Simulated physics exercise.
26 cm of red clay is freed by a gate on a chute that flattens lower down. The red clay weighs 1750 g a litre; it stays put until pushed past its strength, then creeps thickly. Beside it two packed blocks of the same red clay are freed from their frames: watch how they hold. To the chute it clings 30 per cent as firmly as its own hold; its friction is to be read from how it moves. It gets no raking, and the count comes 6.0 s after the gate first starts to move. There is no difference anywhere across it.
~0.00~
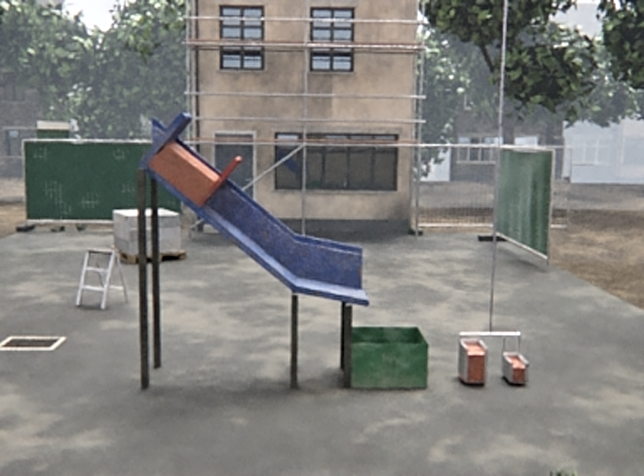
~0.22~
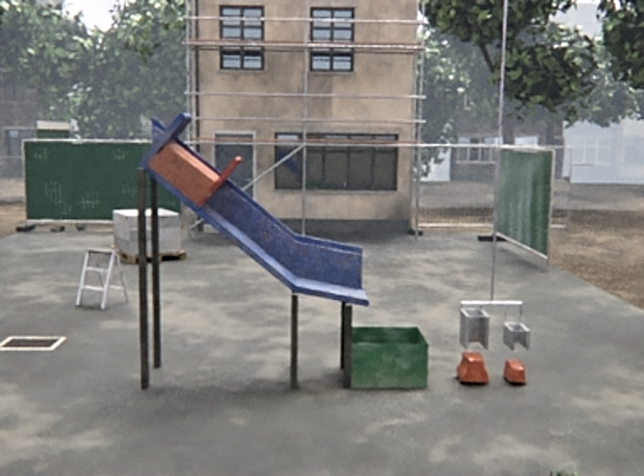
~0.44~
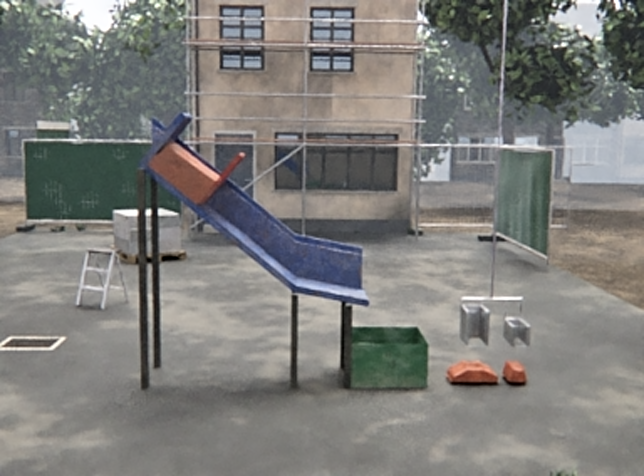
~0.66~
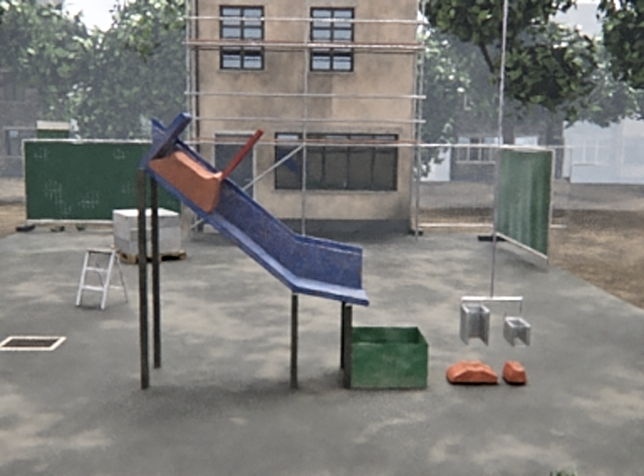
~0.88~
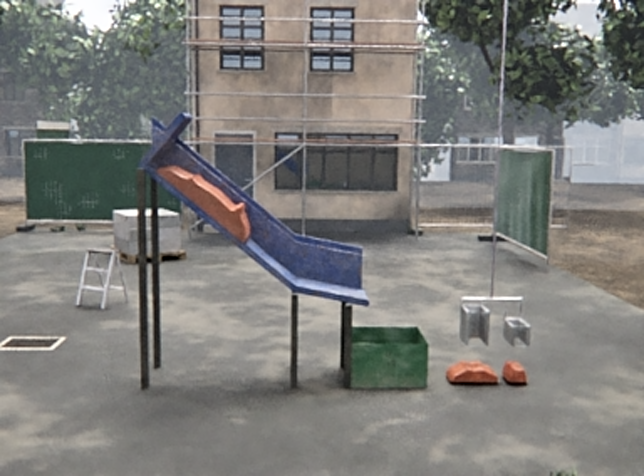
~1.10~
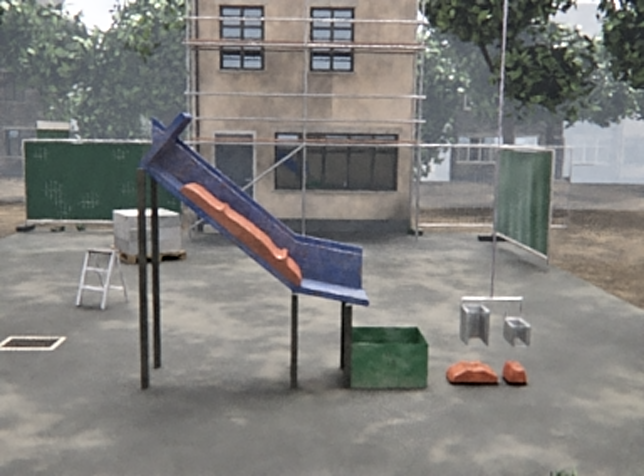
At the start, red clay sits behind a gate high on a blue chute, beside two clay blocks in metal casings. The casings lift and both blocks slump into low mounds, the larger sinking more. The gate swings up, and the clay slides down the chute, stretching into a long, lumpy strip.
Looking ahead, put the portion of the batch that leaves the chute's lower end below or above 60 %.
Recorded share exceeding 60 %.
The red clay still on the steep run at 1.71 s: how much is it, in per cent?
I'd say close to 0 per cent.
After 1.71 s, none is on the steep run, 72 % on the flatter one and 28 % past the end.
After 2.44 s, none is on the steep run, 2 % on the flatter one and 98 % past the end.
After 3.17 s, none is on the steep run, none on the flatter one and 100 % past the end.
After 3.89 s, none is on the steep run, none on the flatter one and 100 % past the end.
After 6.39 s, none is on the steep run, none on the flatter one and 100 % past the end.
